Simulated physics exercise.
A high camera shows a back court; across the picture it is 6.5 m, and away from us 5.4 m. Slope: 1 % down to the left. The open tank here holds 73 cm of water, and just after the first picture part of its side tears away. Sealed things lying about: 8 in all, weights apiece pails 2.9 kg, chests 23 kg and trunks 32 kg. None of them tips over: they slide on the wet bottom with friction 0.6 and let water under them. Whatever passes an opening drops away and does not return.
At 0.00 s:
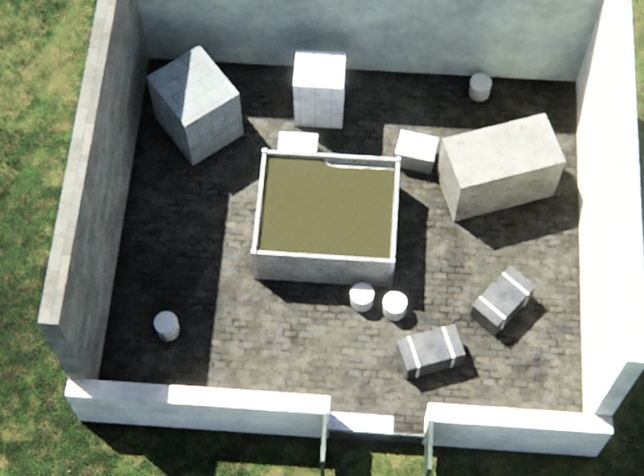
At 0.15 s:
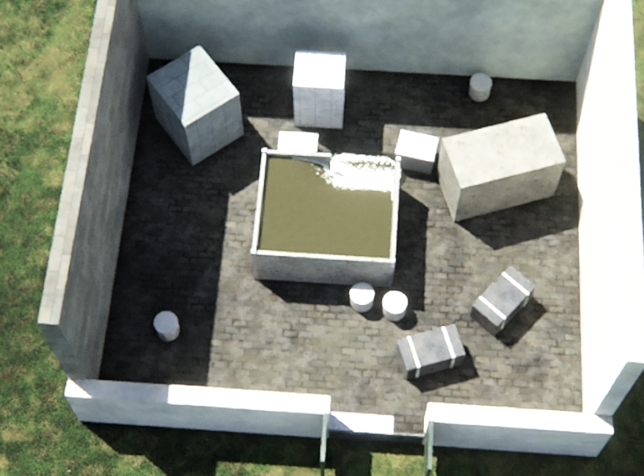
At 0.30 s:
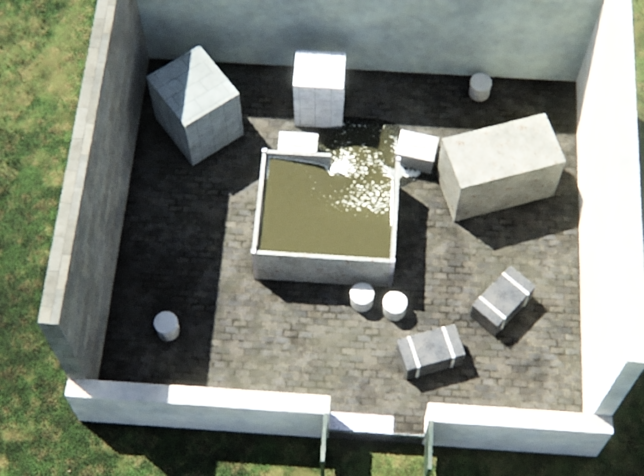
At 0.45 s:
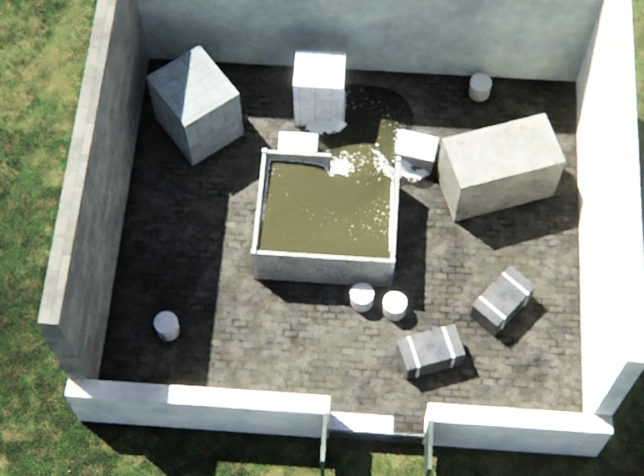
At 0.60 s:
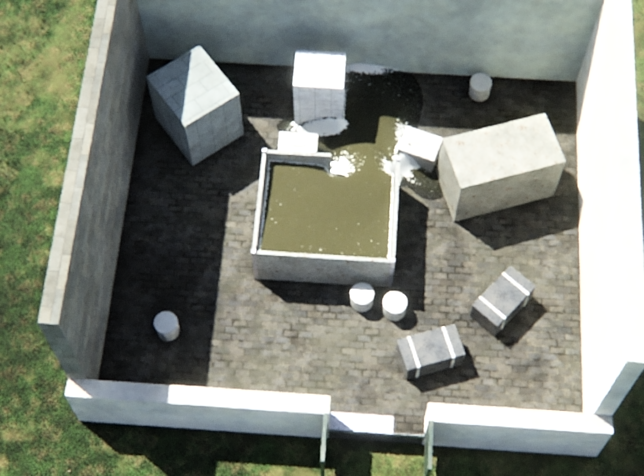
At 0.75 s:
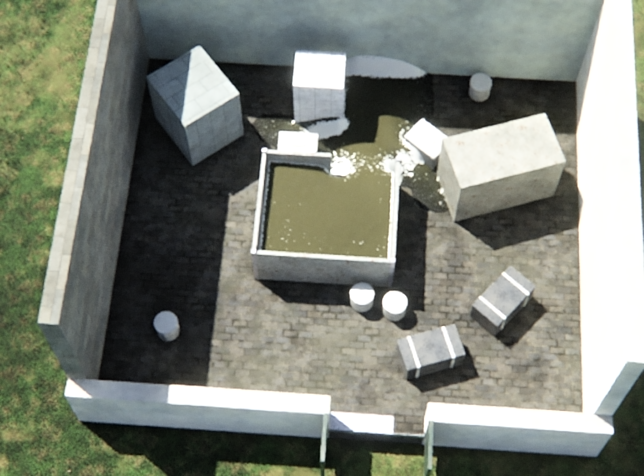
A high, still camera looks down into a pale-walled courtyard paved in dark brick, with grass outside. A square tank of murky olive water stands near the middle, with white and grey blocks behind it, a large pale box to the right, and small white pails and two strapped grey trunks in front. Water breaks through the tank's back right corner, foams, spreads to the rear wall, and slightly shifts a small white chest.
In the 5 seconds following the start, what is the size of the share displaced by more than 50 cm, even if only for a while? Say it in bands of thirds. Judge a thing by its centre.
I would put it under a third.
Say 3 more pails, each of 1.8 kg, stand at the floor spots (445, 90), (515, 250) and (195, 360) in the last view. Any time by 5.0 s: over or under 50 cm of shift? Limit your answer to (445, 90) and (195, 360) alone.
First goes beyond, then stays inside.
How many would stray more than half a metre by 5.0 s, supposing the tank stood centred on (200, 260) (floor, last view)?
The count would be 4.
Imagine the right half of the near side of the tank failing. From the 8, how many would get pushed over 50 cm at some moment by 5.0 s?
In that case 4 of them.
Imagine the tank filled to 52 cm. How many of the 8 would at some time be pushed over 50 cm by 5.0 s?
That would make 2 of them.
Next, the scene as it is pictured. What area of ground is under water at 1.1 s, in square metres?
About 8.0 m2 is covered.
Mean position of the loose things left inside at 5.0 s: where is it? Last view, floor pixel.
Around (402, 291).
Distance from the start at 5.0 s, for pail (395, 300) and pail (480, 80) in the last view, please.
In that order: 0 cm, 450 cm.
After 1.1 s 1 of 8 are over 50 cm from their spots; 0 afloat.
After 2.2 s 2 of 8 are over 50 cm from their spots; 1 afloat.
After 3.5 s 2 of 8 are over 50 cm from their spots; 2 afloat.
After 5.0 s 2 of 8 are over 50 cm from their spots, and 2 have been at some point; 0 afloat.
